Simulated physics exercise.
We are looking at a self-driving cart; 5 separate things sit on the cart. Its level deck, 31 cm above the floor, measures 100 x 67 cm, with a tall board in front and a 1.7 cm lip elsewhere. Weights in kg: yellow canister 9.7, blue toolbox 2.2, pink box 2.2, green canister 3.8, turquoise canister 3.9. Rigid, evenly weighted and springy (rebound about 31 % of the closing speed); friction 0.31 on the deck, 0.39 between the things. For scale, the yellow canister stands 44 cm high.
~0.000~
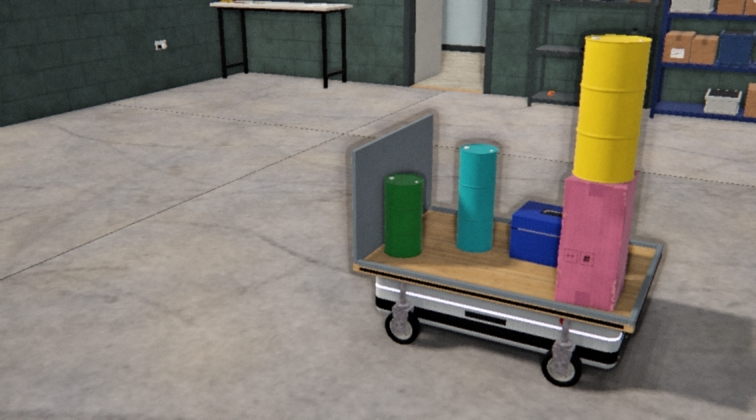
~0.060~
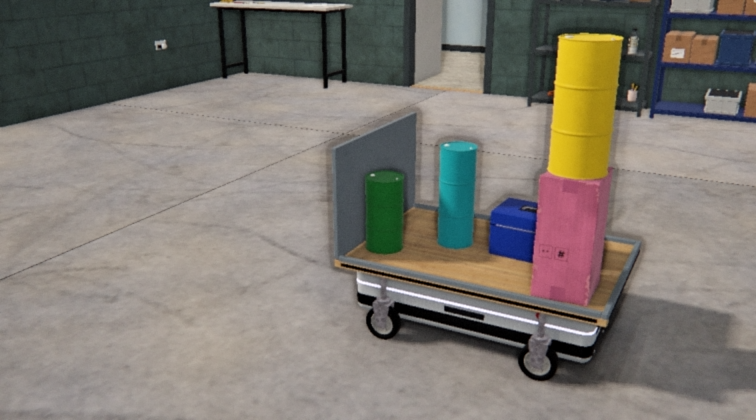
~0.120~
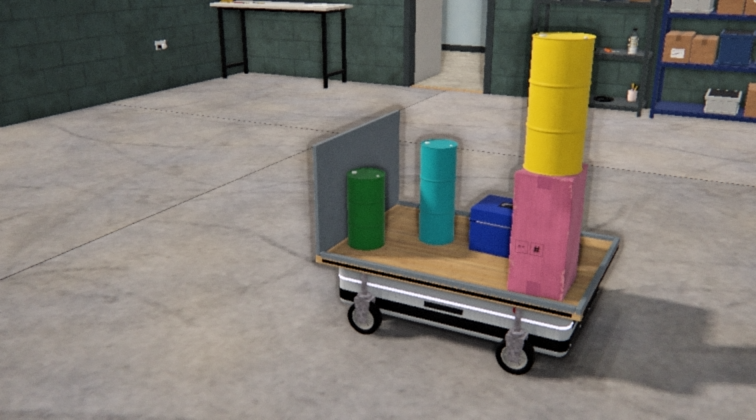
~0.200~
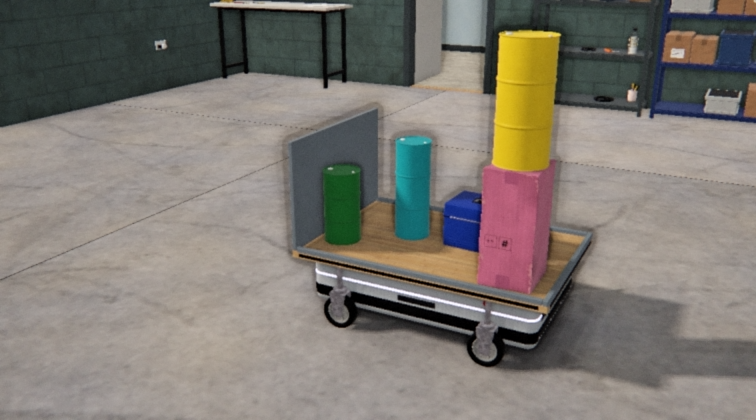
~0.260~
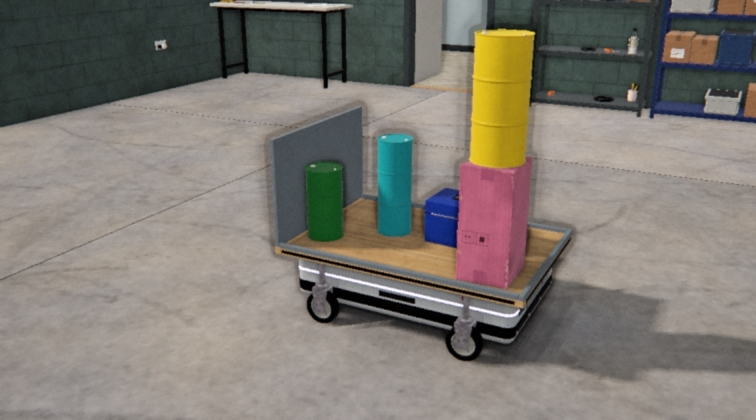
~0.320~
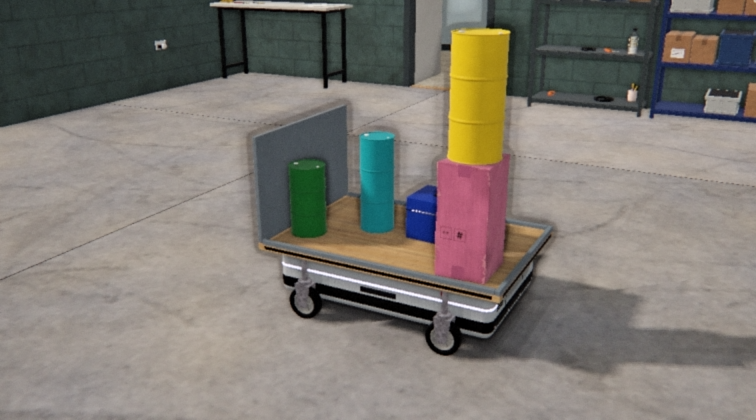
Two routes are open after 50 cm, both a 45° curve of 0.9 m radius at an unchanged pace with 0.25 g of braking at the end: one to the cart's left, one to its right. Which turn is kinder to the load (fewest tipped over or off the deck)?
Fewer things are lost with the left turn.
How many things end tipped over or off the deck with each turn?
Left: 2; right: 3.
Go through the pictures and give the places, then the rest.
The first picture shows cart 0 cm along; yellow canister (611, 109); blue toolbox (556, 236).
The second picture shows cart 8 cm along; turquoise canister (457, 195); pink box (571, 232).
The third picture shows cart 17 cm along; green canister (366, 209); turquoise canister (438, 192).
The fourth picture shows cart 28 cm along; pink box (516, 223); green canister (342, 205).
The fifth picture shows cart 36 cm along; turquoise canister (395, 185); pink box (494, 219).
The sixth picture shows cart 45 cm along; yellow canister (478, 96).
Turning left. At 1.02 s, cart 143 cm along, turned 44°; green canister moved 24 cm; turquoise canister moved 12 cm.
After 1.92 s, cart 191 cm along, turned 45°, stopped; yellow canister 51° off upright; pink box on its side; green canister moved 23 cm.
In the end (3.2 s), off the deck, pink box; toppled on the cart, yellow canister; not toppled but over 10 cm from the start, green canister and turquoise canister; blue toolbox under 10 cm from the start. At the end, from the last picture's camera, blue toolbox near (90, 228).
Turning right instead, yellow canister, pink box and green canister tipped over or off the deck, 3 of 5 in all.
